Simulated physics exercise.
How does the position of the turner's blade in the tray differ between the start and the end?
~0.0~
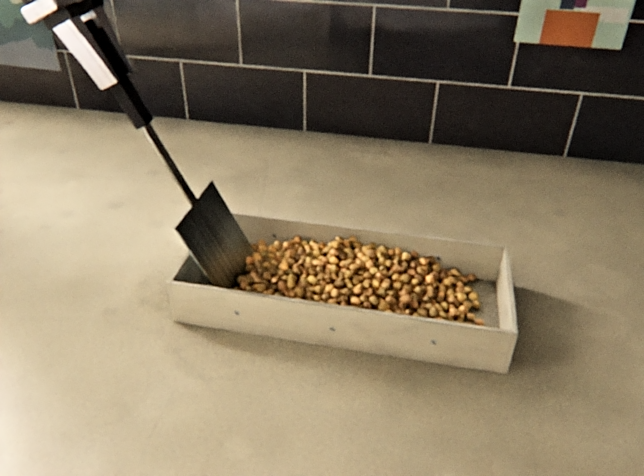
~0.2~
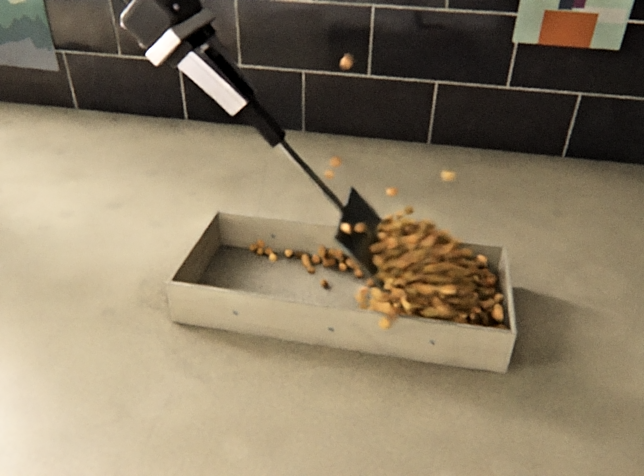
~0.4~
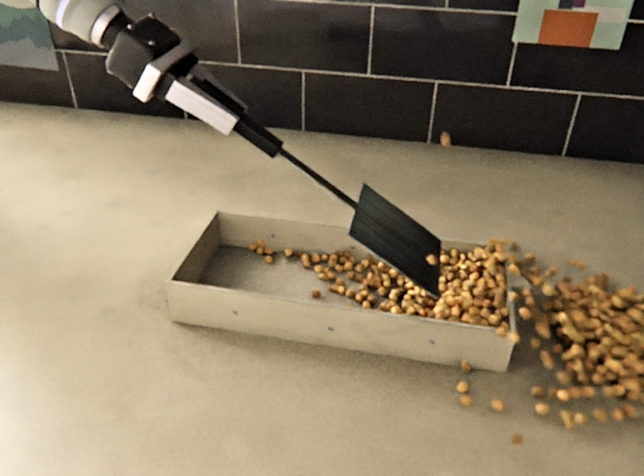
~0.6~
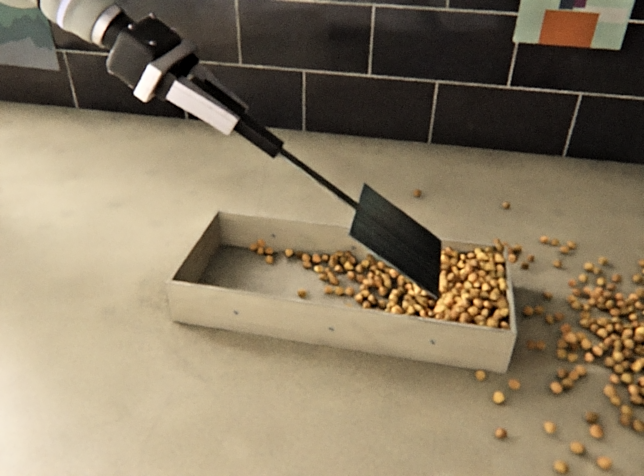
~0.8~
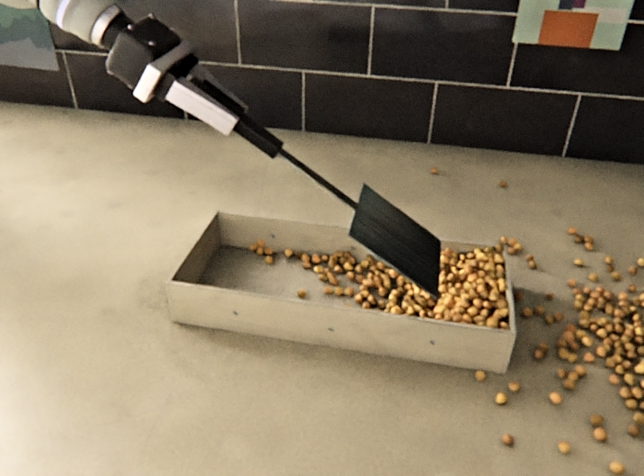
At the start the blade is at the left end of the tray, and by the end it rests well to the right, among the chickpeas that remain in the tray's right half.
